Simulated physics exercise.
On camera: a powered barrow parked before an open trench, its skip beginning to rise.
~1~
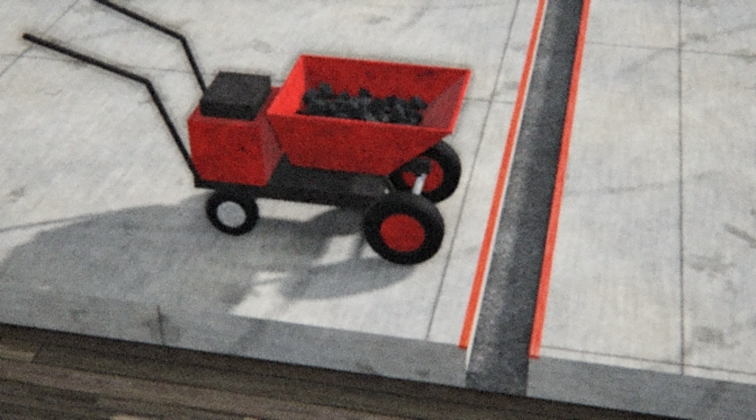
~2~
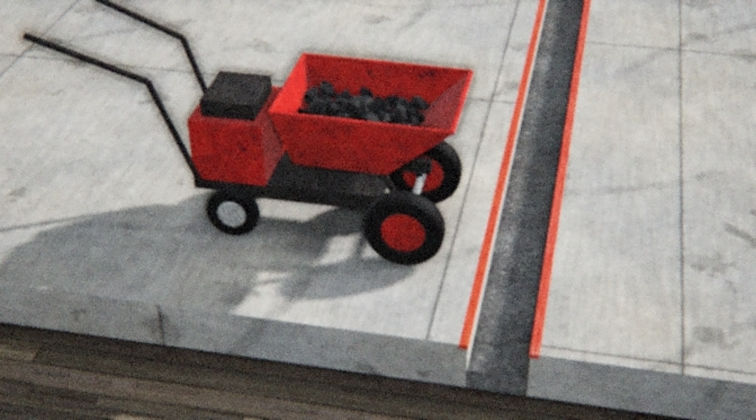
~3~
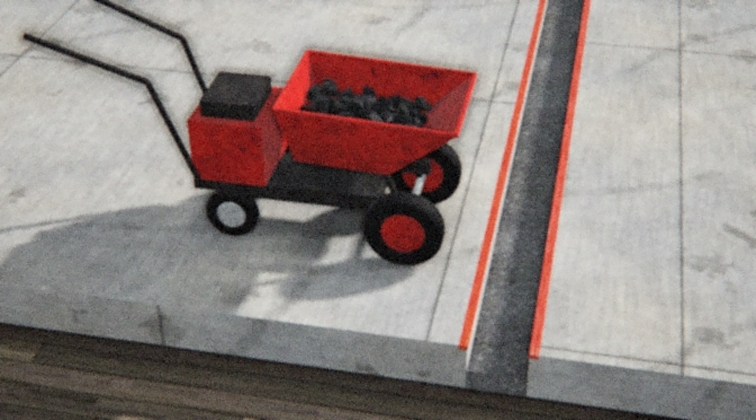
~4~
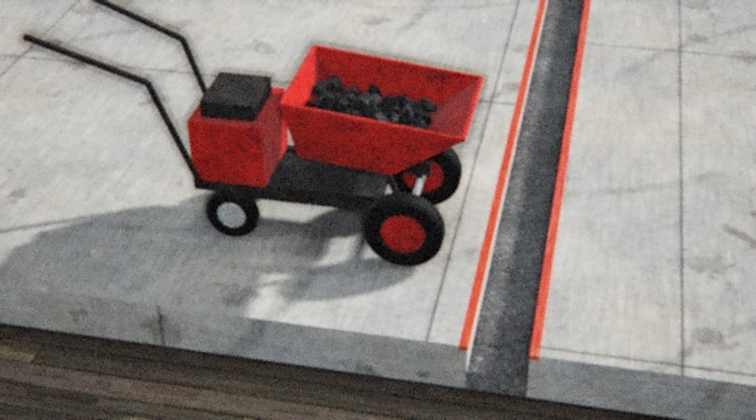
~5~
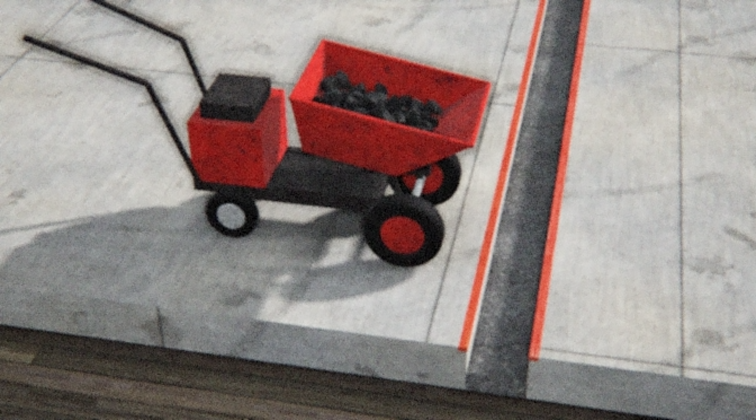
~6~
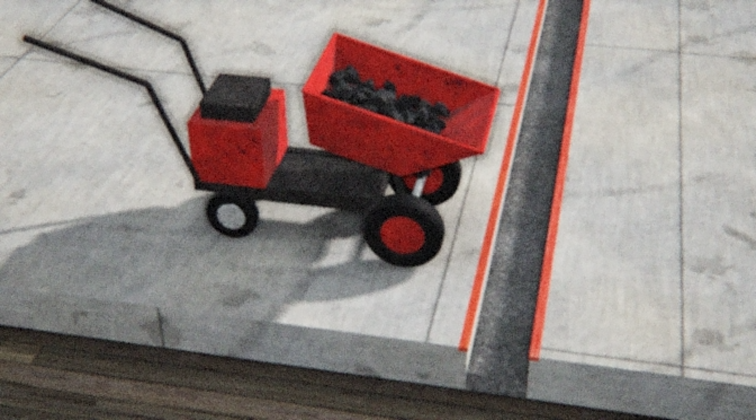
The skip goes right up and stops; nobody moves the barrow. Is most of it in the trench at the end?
The trench takes less than half.
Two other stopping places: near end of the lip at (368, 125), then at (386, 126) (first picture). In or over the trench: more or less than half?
The first try: Over half. The second: Above a half.
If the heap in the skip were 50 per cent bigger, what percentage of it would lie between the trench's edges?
Roughly 10 in a hundred.
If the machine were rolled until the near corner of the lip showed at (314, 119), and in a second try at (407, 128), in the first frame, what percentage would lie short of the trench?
In turn 60 and 0 in a hundred.
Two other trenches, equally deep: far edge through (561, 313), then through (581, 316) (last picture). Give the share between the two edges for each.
About 60 and 90 per cent.
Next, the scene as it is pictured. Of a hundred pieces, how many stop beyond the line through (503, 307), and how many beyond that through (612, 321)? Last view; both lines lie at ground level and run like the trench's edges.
Roughly 80 per cent, and 10 per cent.
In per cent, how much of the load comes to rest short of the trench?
Roughly 0 in a hundred.
Soon, skip tipped steeply; all in the skip.
A while on, skip tipped right over; most in the skip; a small part in or heaped over the trench; about a quarter beyond it; a stray few falling.
Towards the end, skip tipped right over; about a quarter in the skip; a small part in or heaped over the trench; about two thirds beyond it.
Finally, skip tipped right over; about a quarter in the skip; a small part in or heaped over the trench; about two thirds beyond it.
